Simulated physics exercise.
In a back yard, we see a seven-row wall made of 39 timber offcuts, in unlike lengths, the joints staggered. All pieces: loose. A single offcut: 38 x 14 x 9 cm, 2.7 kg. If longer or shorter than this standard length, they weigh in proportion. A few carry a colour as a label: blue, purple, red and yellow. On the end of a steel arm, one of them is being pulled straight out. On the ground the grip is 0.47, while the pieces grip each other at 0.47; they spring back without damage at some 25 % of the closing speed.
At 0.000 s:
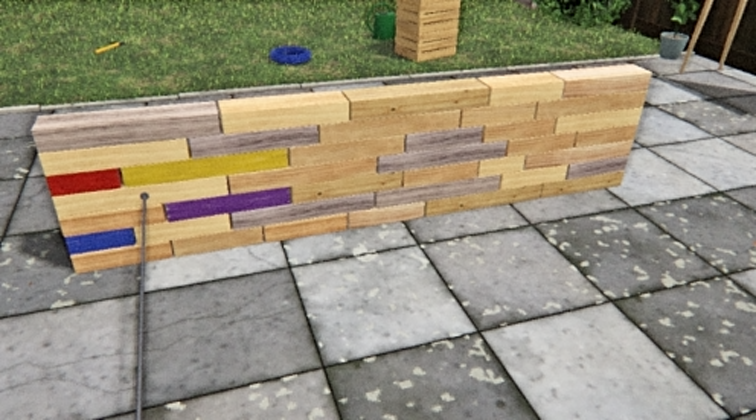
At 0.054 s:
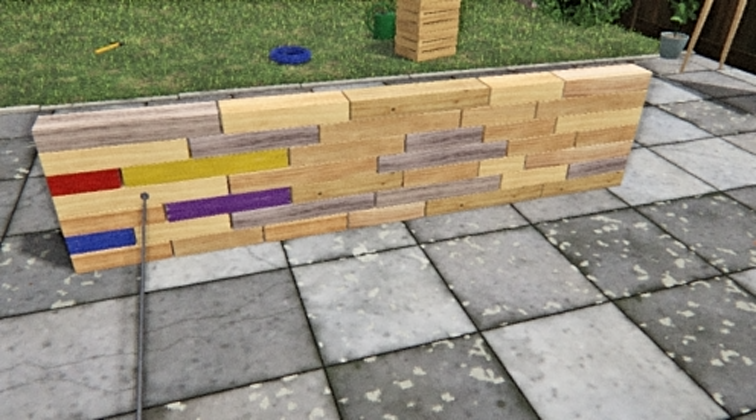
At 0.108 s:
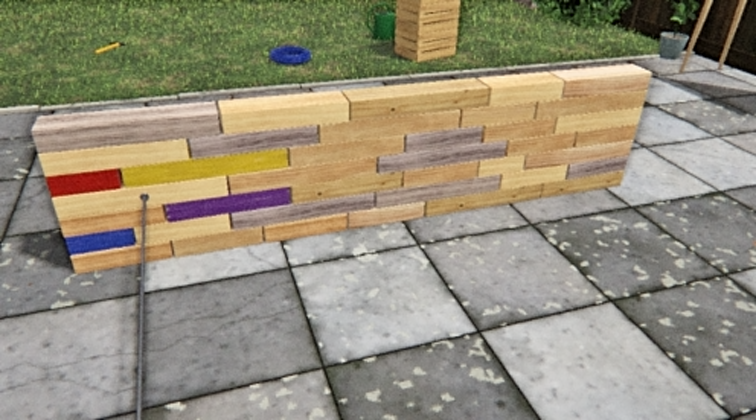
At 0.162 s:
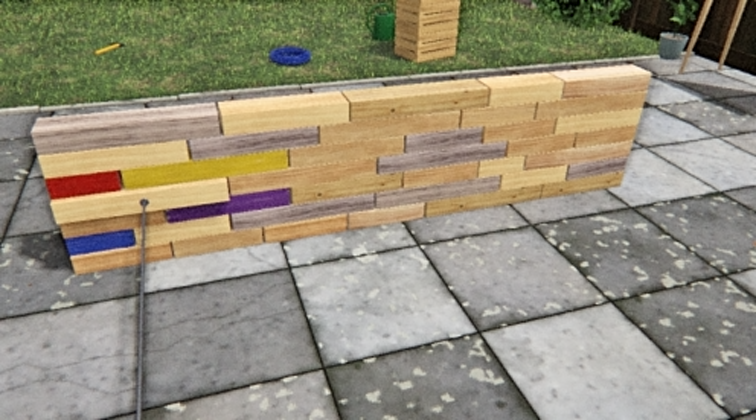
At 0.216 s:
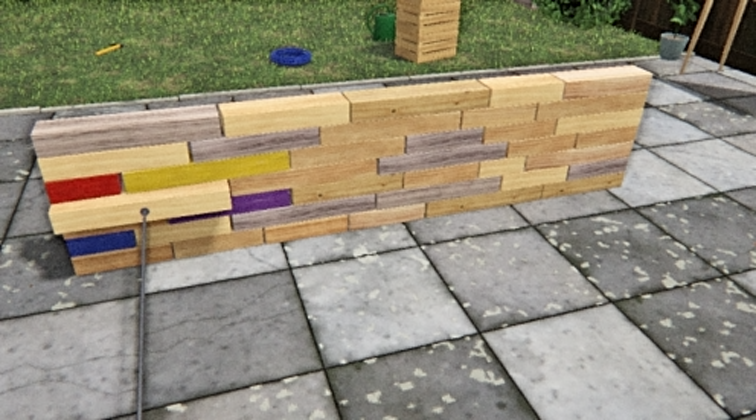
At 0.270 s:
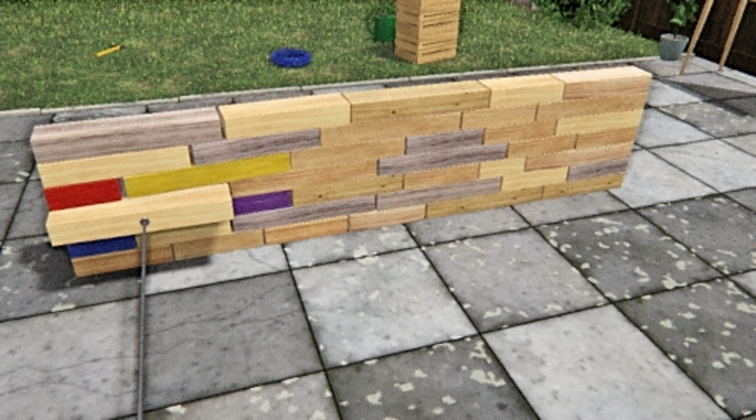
A pale wooden block was drawn out of the low timber wall by a thin metal rod, slowly at first, then clear of the face, while the red block above shifted slightly outward.
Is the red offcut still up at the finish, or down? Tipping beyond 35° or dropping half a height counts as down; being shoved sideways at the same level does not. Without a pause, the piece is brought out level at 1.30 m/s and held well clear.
Down.
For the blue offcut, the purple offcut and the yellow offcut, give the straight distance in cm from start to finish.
Moved: Blue 0, purple 0, yellow 20.
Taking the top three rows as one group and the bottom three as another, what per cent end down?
From above it's 40%, from below it's 0%.
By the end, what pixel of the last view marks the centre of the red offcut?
Roughly at (93, 351).
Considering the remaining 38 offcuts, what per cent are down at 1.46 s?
By then, 15 per cent.
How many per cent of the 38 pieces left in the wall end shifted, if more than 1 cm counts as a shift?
The share is 20 per cent.
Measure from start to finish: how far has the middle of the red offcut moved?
Close to 71 cm, in a straight line.
By 0.66 s, 3 of the 38 other offcuts down; red offcut tilted 70°, 32 cm lower; yellow offcut tilted 16°.
By 1.46 s, 6 of the 38 other offcuts down; red offcut 37 cm lower; yellow offcut tilted 58°, 11 cm lower.
When it is over (3.6 s), 6 of the 38 other offcuts down; red offcut 37 cm lower; yellow offcut tilted 60°, 11 cm lower; purple offcut unmoved. In pixels of the last frame, middles, red offcut near (93, 351), yellow offcut near (224, 202).
